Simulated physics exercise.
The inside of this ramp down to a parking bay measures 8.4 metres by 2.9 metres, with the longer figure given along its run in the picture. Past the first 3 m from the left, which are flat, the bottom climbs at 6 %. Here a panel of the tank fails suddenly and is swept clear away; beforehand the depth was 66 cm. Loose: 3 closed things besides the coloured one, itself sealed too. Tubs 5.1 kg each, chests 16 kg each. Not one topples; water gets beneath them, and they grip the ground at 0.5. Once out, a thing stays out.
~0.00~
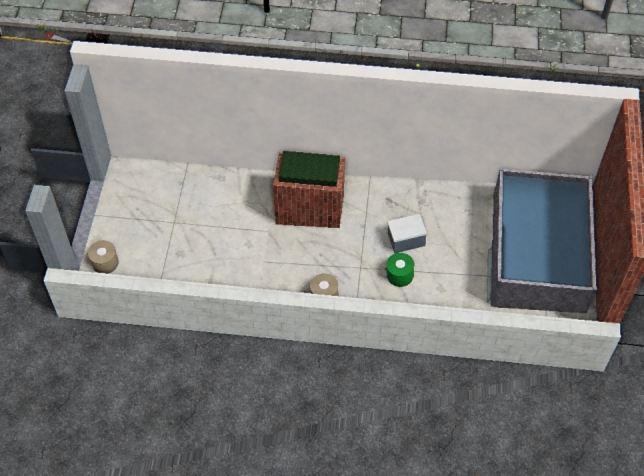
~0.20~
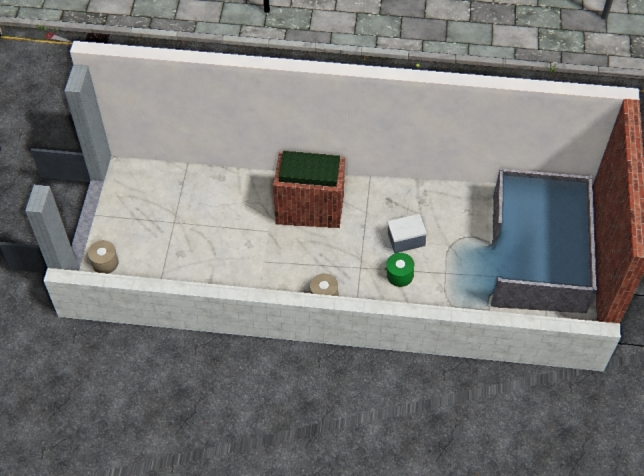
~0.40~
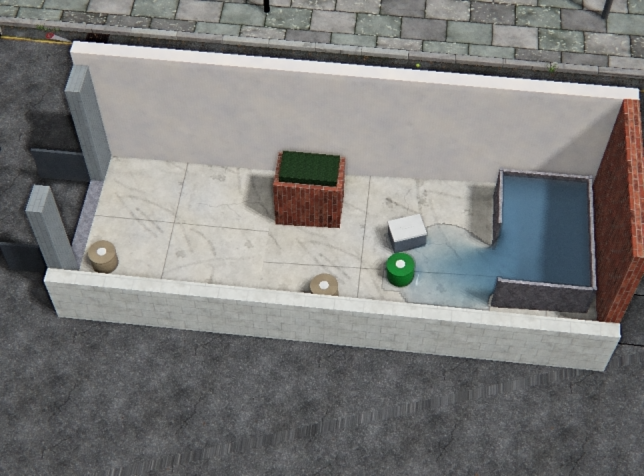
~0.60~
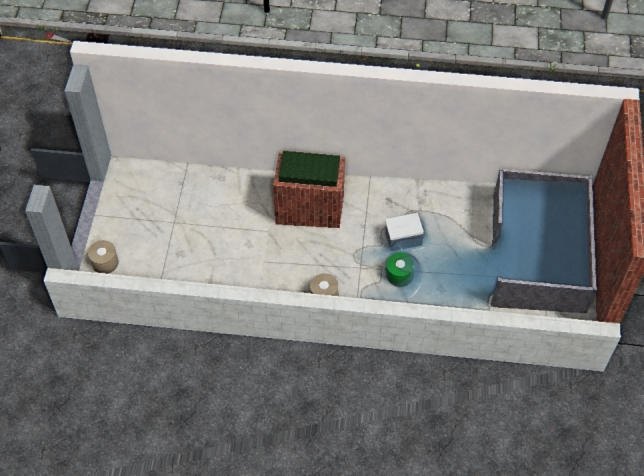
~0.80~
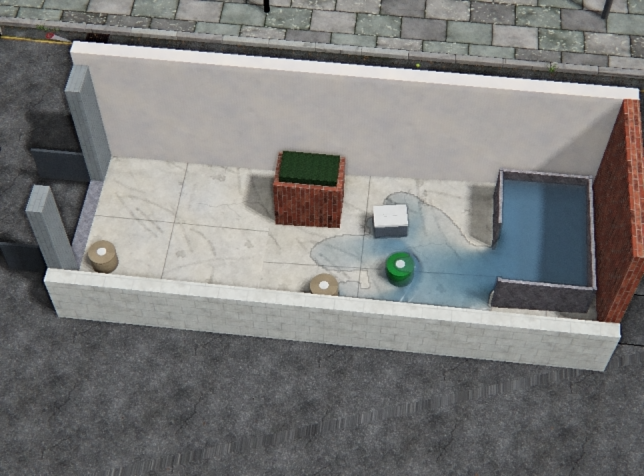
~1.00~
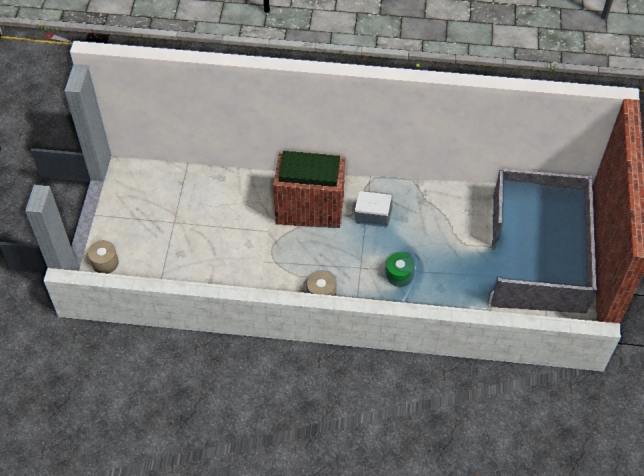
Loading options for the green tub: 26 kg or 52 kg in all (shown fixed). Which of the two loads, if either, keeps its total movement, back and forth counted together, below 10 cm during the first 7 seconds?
Neither mass keeps it in check.
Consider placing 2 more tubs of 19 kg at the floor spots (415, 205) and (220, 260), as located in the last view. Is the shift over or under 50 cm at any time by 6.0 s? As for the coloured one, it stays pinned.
In order: Stays within it and exceeds it.
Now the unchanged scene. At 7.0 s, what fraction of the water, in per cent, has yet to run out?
Still held: Near 52 %.
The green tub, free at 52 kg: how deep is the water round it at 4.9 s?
Around 8 cm.
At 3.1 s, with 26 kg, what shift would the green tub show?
Roughly 500 cm.
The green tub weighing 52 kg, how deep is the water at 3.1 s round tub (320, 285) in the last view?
I'd say some 6 cm.
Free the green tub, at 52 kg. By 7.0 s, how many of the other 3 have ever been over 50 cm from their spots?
I make that 3.
After 1.4 s the green tub would be 153 cm from its start with 26 kg and 80 cm from its start with 52 kg; 12 cm of water round it then.
After 3.1 s the green tub would be 487 cm from its start with 26 kg and 234 cm from its start with 52 kg; 11 cm of water round it then.
After 4.9 s the green tub would be gone out with 26 kg and 244 cm from its start with 52 kg; 8 cm of water round it then.
After 7.0 s the green tub would be gone out with 26 kg and 244 cm from its start with 52 kg; 6 cm of water round it then.
